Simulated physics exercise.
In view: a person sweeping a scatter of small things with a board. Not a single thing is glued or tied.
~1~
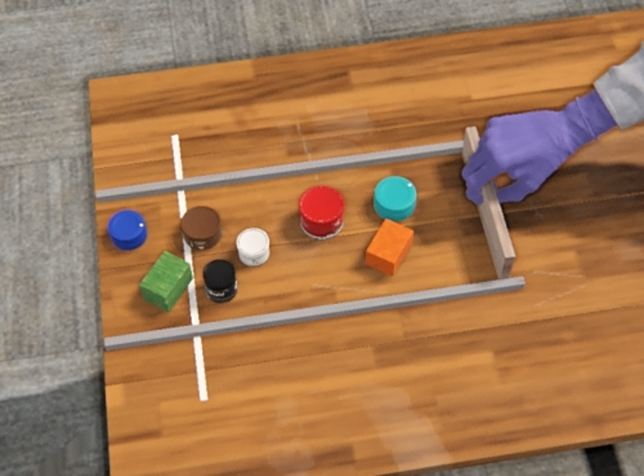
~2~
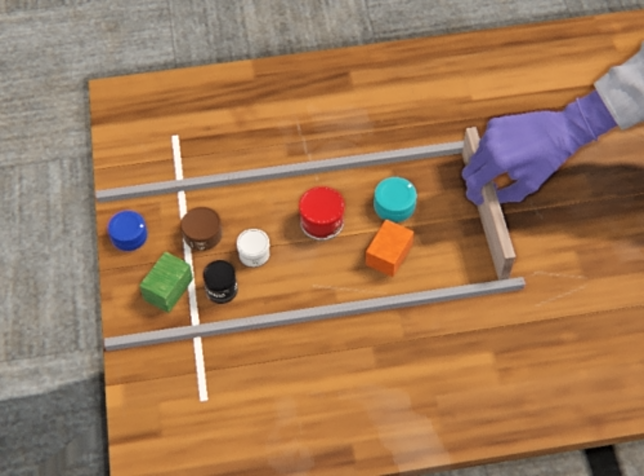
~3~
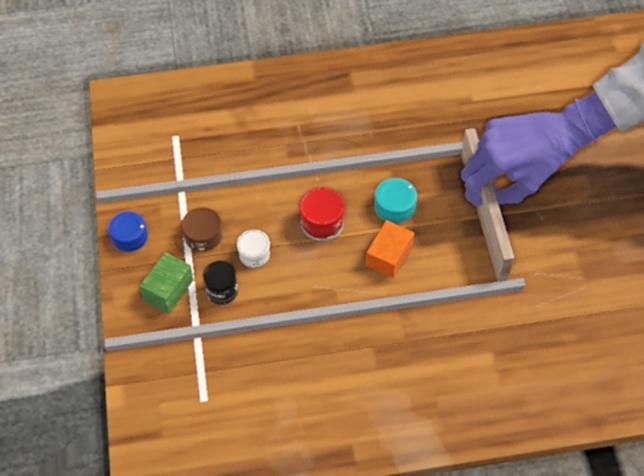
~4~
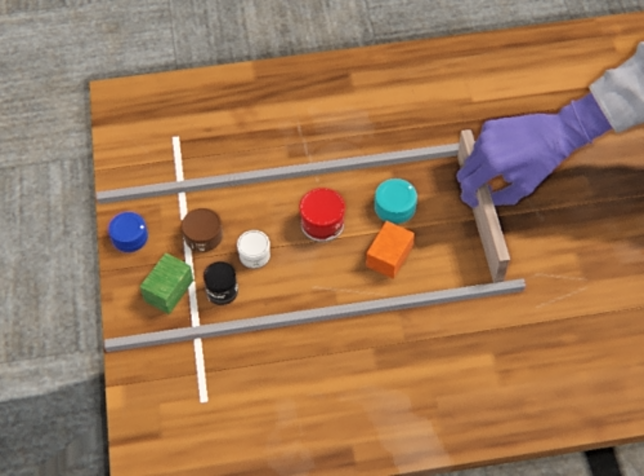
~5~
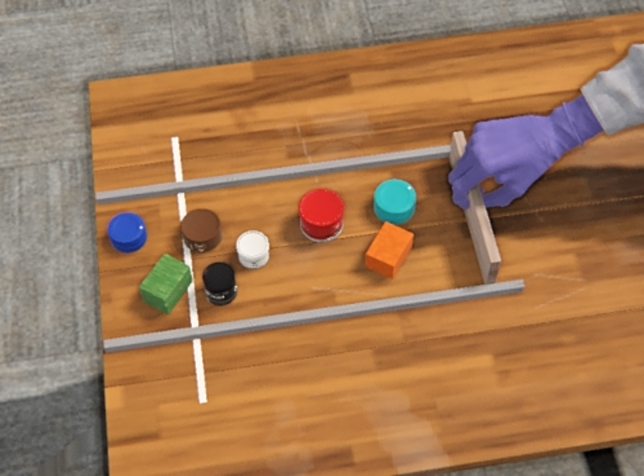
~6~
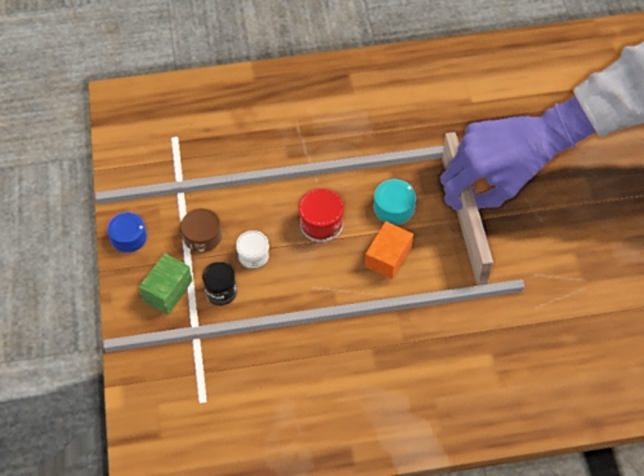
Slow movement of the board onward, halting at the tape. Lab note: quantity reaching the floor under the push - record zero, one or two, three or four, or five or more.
Recorded: One or two.
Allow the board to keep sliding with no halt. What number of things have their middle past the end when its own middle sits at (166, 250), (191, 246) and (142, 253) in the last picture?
In order, that gives 3, then 2, then 6.
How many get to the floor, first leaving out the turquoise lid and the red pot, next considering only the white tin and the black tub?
Result: 0, then 1.
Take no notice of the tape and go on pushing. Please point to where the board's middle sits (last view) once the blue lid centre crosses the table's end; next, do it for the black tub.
The middle is at (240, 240) when it's the blue lid, and at (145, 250) when it's the black tub.
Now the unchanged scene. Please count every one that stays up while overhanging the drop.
Overhang count: 1.
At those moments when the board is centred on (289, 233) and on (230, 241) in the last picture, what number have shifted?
At the first spot the count is 5, and at the second it is 8.
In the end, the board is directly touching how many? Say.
2 in contact.
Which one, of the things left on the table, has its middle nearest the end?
Green block.
Soon after, none off yet; blue lid at rest near (127, 232); green block at rest near (166, 284); brown tub at rest near (201, 230).
After that, none off yet; blue lid at rest near (127, 232); green block at rest near (166, 284); brown tub displaced about its own width near (165, 237).
In the end, the number that fall off is one or two; gone, brown tub and blue lid.
